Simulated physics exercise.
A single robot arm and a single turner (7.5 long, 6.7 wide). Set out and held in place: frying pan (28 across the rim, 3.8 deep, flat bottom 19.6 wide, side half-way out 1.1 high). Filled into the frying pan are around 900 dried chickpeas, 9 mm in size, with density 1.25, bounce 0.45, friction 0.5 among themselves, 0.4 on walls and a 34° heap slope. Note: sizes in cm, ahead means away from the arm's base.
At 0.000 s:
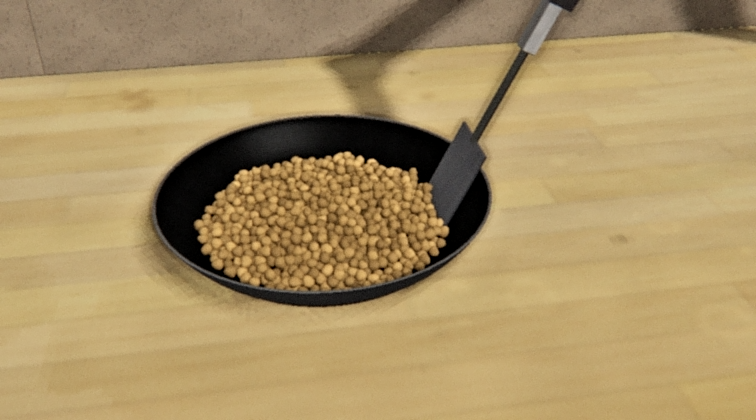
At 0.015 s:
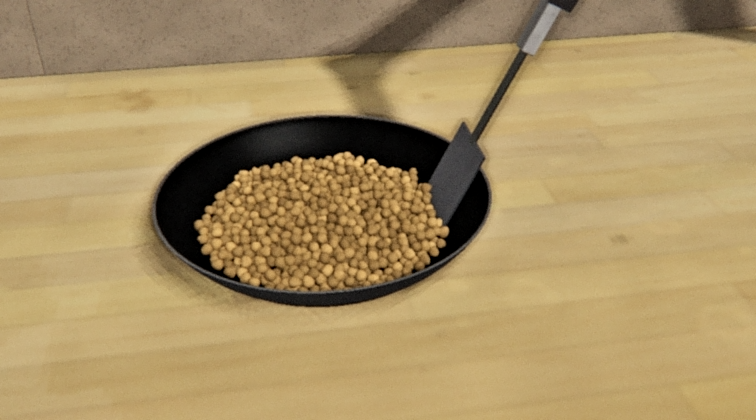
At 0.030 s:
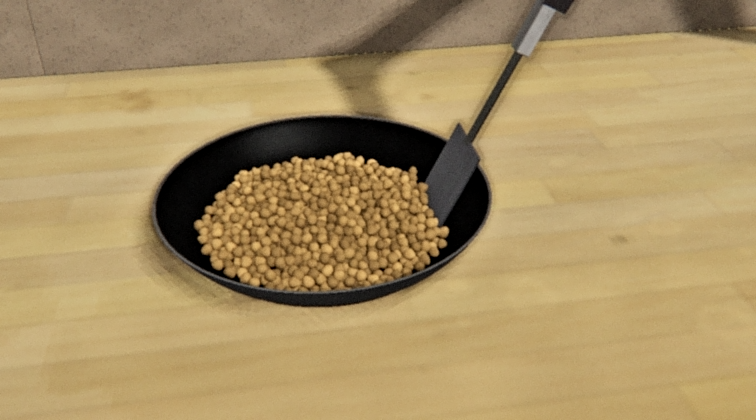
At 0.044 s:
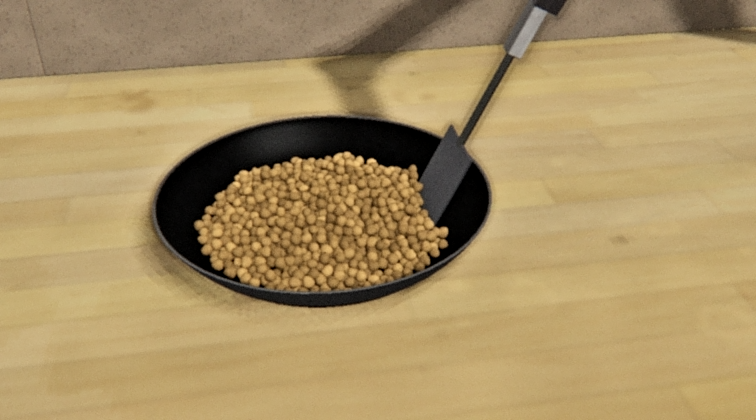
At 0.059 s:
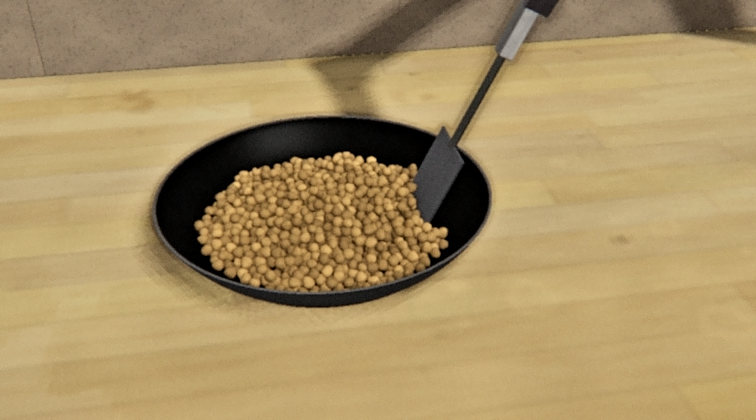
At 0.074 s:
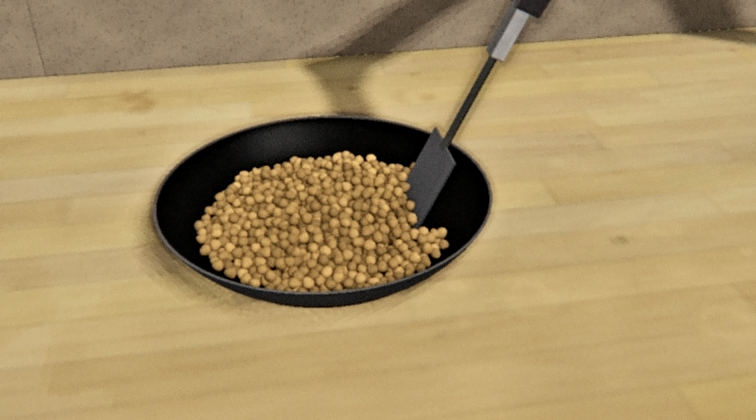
At first, a dark turner rests at the right edge of a heap of dried chickpeas in a black frying pan on a wooden surface. The turner then slides slowly a short way left against the heap, nudging the nearest chickpeas slightly, while the pan stays still and most of the heap barely changes.
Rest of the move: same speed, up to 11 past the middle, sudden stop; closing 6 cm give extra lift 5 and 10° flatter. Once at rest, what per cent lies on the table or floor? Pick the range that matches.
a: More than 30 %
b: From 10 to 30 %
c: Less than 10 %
(c) Less than 10 %.
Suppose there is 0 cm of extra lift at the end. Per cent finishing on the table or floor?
10 per cent.
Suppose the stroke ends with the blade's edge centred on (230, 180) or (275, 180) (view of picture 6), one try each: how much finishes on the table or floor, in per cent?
I'd say roughly 0 per cent, then roughly 0 per cent.
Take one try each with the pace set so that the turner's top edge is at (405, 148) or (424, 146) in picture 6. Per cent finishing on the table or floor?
Some 15 and 15 per cent.
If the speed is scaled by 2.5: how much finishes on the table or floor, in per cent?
15 %.
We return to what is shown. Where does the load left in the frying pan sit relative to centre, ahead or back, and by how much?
Offset: About 4.0 cm, ahead.
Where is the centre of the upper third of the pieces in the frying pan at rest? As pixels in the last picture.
Around (217, 216).
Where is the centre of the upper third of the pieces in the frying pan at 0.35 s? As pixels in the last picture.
It is centred at about (221, 213).
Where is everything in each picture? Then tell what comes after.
In the first frame, the turner top edge at (475, 138), sloping 64°; upper third of the load around (329, 209), from x 200 to 445, top at y 155; 900 in the frying pan.
In the second frame, the turner top edge at (474, 139), sloping 64°; upper third of the load around (329, 210), from x 200 to 445, top at y 155.
In the third frame, the turner top edge at (469, 140), sloping 64°; upper third of the load around (331, 208), from x 200 to 445, top at y 155.
In the fourth frame, the turner top edge at (461, 142), sloping 64°; upper third of the load around (332, 207), from x 200 to 445, top at y 155.
In the fifth frame, the turner top edge at (453, 143), sloping 64°; upper third of the load around (332, 206), from x 200 to 445, top at y 155.
In the sixth frame, the turner top edge at (445, 144), sloping 64°; upper third of the load around (328, 207), from x 200 to 445, top at y 155; 900 in the frying pan.
After 0.21 s, sloping 64°, highest piece 4 above the table; 900 in the frying pan.
After 0.35 s, sloping 61°, highest piece 5 above the table; 900 in the frying pan.
After 0.62 s, sloping 54°, highest piece 5 above the table; 858 in the frying pan, 41 on the table or floor, 1 on the blade or in flight.
After 1.67 s, sloping 54°, highest piece 5 above the table; 858 in the frying pan, 42 on the table or floor.
In the end, 858 in the frying pan, 42 on the table or floor. That is 5 % on the table or floor.
